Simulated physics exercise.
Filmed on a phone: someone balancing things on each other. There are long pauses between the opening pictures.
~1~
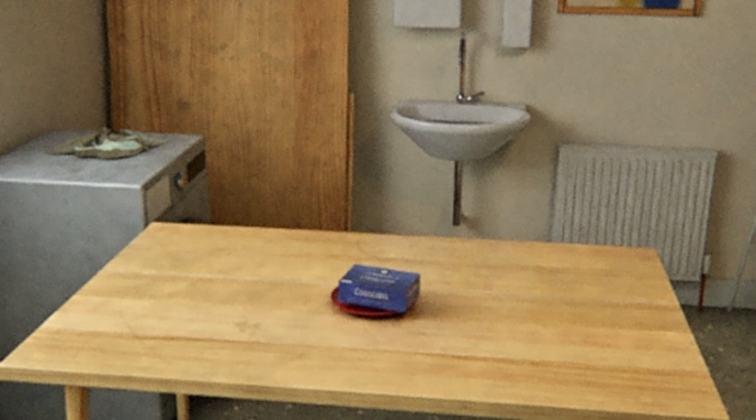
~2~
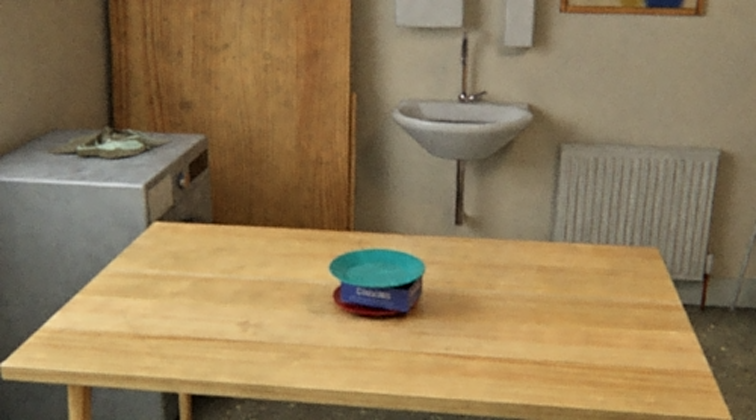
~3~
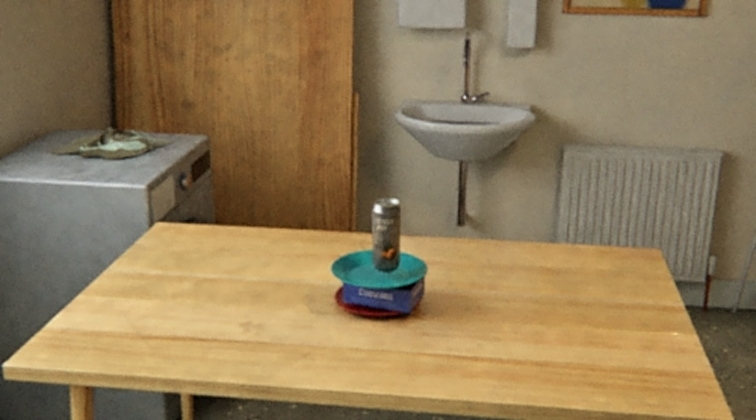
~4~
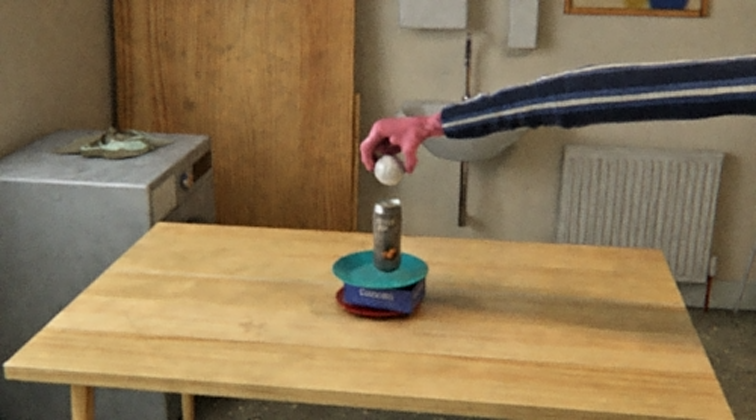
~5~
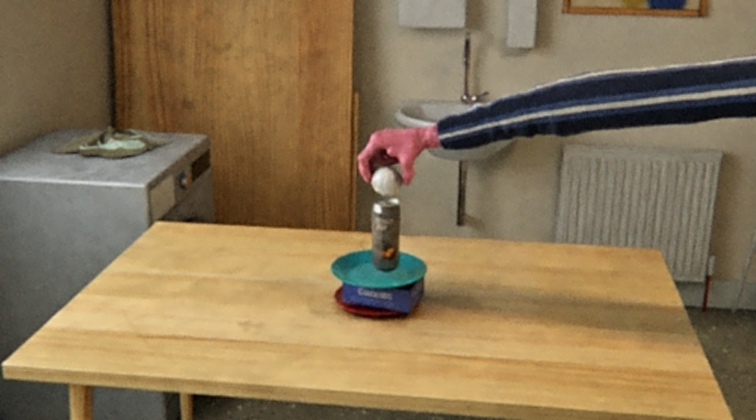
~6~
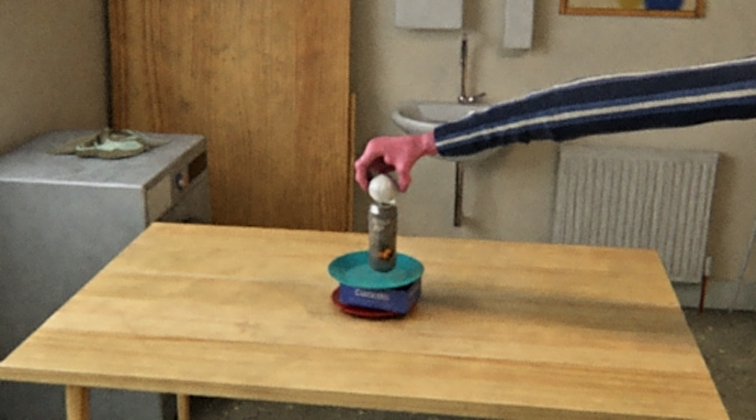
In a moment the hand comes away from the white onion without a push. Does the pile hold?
As it turns out, it stays up.
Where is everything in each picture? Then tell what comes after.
The last thing is not in view yet; blue packet (380, 287), in the first frame.
The last thing is not in view yet, in the second frame.
The last thing is not in view yet; blue packet (384, 288), in the third frame.
Still above its spot; white onion (390, 170); grey can (387, 236), in the fourth frame.
Still above its spot; white onion (387, 181); blue packet (383, 287), in the fifth frame.
In place under the hand; white onion (384, 188); grey can (383, 236), in the sixth frame.
Then, 0.80 s past the last view, nothing moves.
Then, 2.00 s past the last view, white onion resting near (384, 189).
Finally, all 5 still in place. Final places as the last picture's camera would see them, white onion near (384, 189). The pile holds.
